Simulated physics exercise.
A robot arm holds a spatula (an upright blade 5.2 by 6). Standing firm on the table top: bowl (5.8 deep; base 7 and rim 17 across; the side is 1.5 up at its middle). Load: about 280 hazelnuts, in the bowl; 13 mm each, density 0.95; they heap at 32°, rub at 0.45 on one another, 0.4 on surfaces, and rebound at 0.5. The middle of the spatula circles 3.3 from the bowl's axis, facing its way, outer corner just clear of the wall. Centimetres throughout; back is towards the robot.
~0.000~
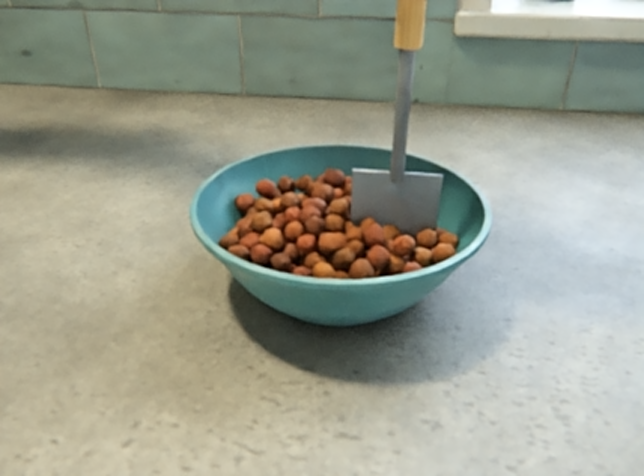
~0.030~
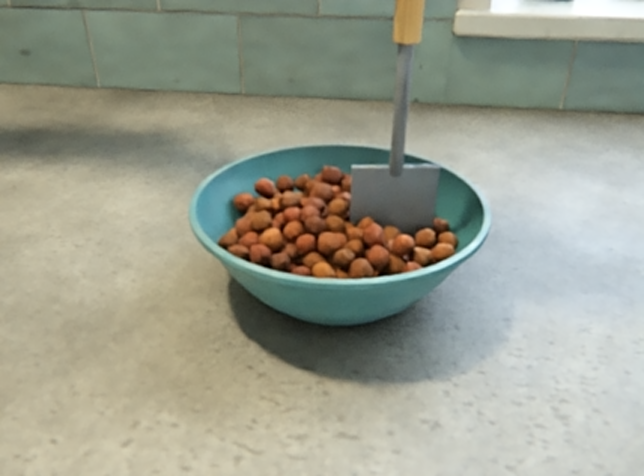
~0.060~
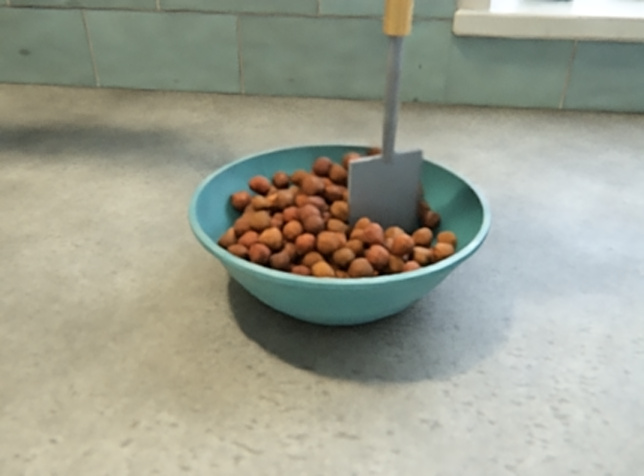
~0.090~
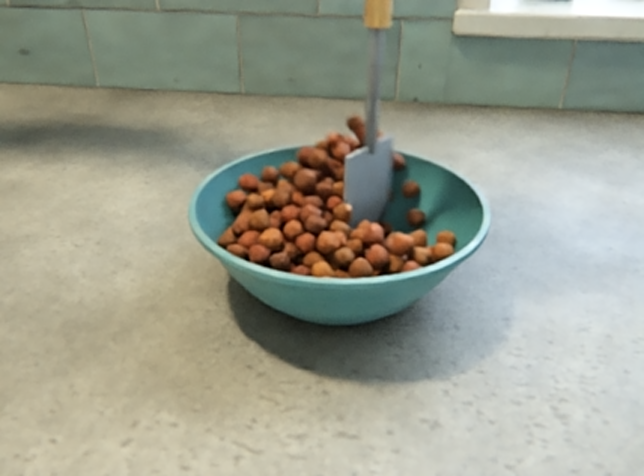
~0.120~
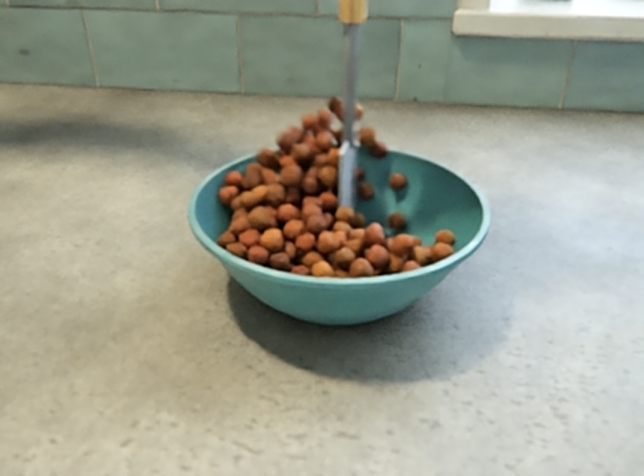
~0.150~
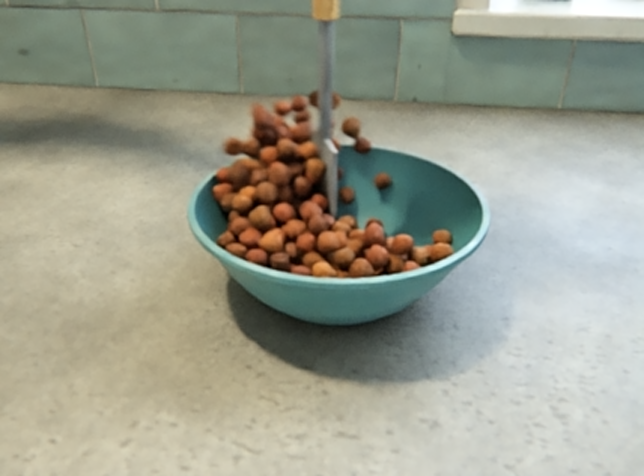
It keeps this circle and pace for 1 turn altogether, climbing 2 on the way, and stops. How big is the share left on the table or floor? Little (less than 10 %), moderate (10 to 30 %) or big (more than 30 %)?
On the table or floor the share is big, more than 30 %.
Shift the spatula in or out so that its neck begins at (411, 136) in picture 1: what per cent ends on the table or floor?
About 35 per cent.
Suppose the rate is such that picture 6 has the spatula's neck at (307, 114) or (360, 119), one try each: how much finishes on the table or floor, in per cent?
Some 40 and 20 per cent.
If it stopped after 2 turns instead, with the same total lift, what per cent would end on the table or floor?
In that case some 40 per cent.
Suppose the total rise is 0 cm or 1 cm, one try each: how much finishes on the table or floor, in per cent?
Some 45 and 35 per cent.
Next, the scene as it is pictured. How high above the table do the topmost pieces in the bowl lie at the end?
Some 5.5 cm.
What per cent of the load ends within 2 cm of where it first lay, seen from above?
Some 15 per cent.
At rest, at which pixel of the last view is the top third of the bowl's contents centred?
Around (373, 220).
After 0.26 s, 204° round, highest piece 11 above the table; 233 in the bowl, 11 on the table or floor, 35 in flight or on the tool.
After 0.36 s, 297° round, highest piece 10 above the table; 199 in the bowl, 49 on the table or floor, 31 in flight or on the tool.
After 0.62 s, 0° round, highest piece 5 above the table; 175 in the bowl, 104 on the table or floor.
After 1.32 s, 0° round, highest piece 5 above the table; 175 in the bowl, 104 on the table or floor.
At rest, 175 in the bowl, 104 on the table or floor. That is 37 % on the table or floor.
